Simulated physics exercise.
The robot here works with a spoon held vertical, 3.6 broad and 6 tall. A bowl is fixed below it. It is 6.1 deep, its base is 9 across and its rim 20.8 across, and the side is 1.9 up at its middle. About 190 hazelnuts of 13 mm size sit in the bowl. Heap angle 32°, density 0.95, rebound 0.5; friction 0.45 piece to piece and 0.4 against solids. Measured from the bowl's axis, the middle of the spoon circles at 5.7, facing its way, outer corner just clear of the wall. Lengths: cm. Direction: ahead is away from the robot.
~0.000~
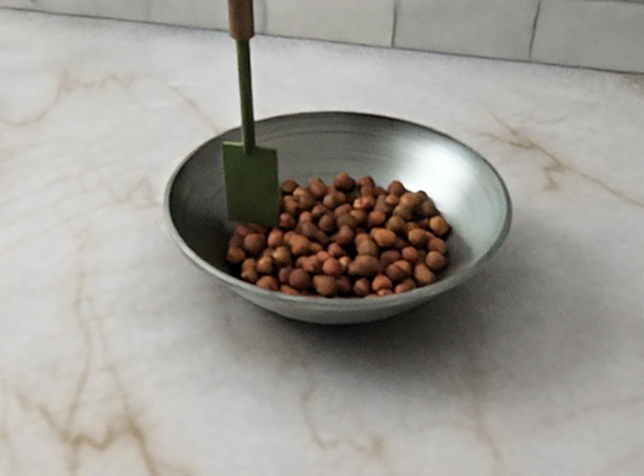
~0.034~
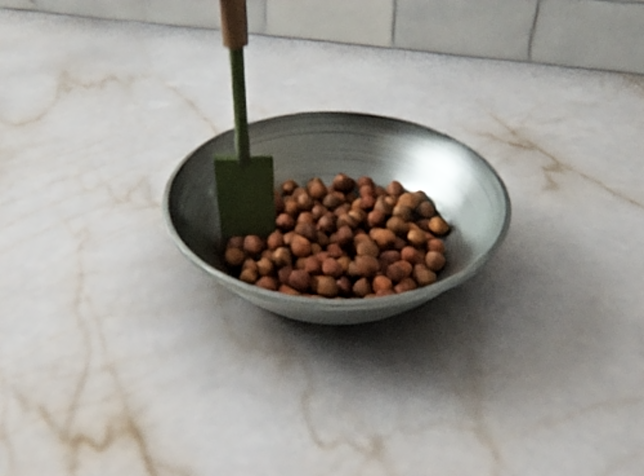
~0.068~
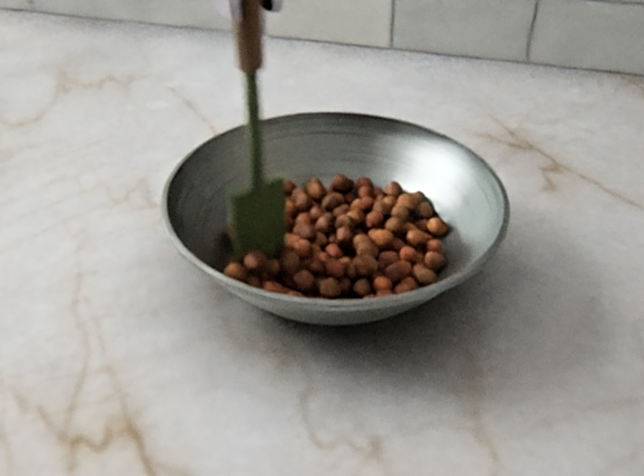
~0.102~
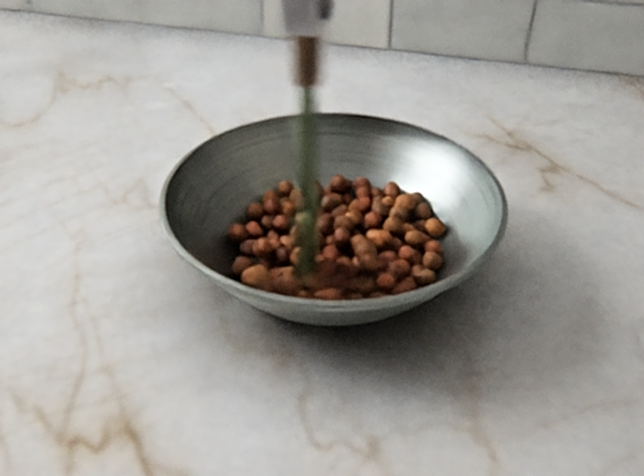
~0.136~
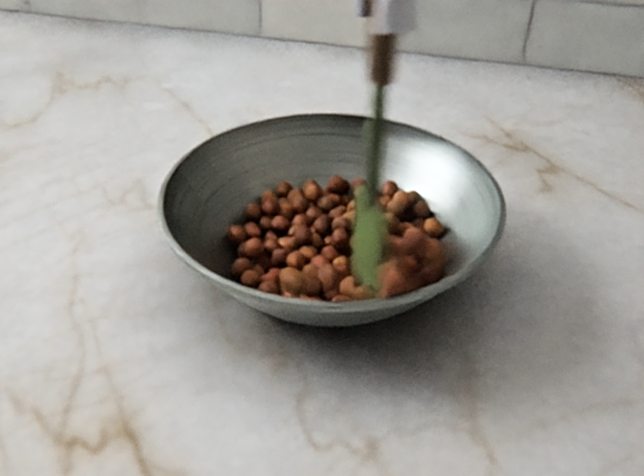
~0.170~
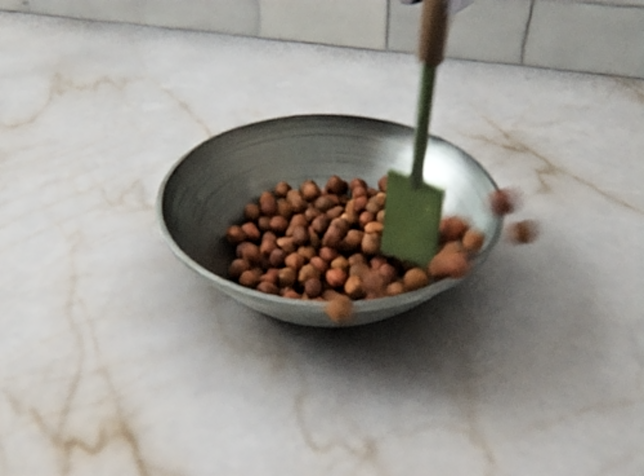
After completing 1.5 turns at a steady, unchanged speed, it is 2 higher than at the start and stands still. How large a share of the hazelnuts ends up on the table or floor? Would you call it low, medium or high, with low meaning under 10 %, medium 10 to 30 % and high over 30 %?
I would call it medium, 10 to 30 %.
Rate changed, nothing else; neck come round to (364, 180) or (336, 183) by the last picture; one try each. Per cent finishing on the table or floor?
Close to 5 and 5 in a hundred.
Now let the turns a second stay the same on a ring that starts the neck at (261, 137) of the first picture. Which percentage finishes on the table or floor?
Roughly 20 per cent.
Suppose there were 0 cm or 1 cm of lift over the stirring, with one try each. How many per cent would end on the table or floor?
About 40 and 25 per cent.
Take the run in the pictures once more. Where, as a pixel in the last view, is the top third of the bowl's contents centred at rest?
Somewhere close to (312, 230).
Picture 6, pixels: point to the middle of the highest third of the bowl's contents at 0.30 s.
Look near (323, 194) for its middle.
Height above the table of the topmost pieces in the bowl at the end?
Roughly 4.0 centimetres.
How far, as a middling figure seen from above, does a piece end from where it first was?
Some 1 centimetres or so.
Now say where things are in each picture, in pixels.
In the first picture, the spoon neck at (248, 124), 0° round; upper third of the load around (352, 238), from x 235 to 440, top at y 185; 192 in the bowl.
In the second picture, the spoon neck at (242, 134), 16° round; upper third of the load around (352, 238), from x 235 to 440, top at y 185.
In the third picture, the spoon neck at (256, 162), 52° round; upper third of the load around (345, 240), from x 235 to 435, top at y 185.
In the fourth picture, the spoon neck at (308, 180), 89° round; upper third of the load around (351, 242), from x 240 to 435, top at y 185.
In the fifth picture, the spoon neck at (374, 178), 125° round; upper third of the load around (385, 245), from x 235 to 435, top at y 185; 191 in the bowl, 1 in flight or on the tool.
In the sixth picture, the spoon neck at (419, 155), 162° round; upper third of the load around (398, 226), from x 235 to 520, top at y 185; 188 in the bowl, 4 in flight or on the tool.
After 0.30 s, 305° round, highest piece 14 above the table; 170 in the bowl, 7 on the table or floor, 15 in flight or on the tool.
After 0.43 s, 87° round, highest piece 9 above the table; 161 in the bowl, 21 on the table or floor, 10 in flight or on the tool.
After 0.70 s, 180° round, highest piece 4 above the table; 160 in the bowl, 32 on the table or floor.
After 1.40 s, 180° round, highest piece 4 above the table; 160 in the bowl, 32 on the table or floor.
In the end, 160 in the bowl, 32 on the table or floor. That is 17 % on the table or floor.
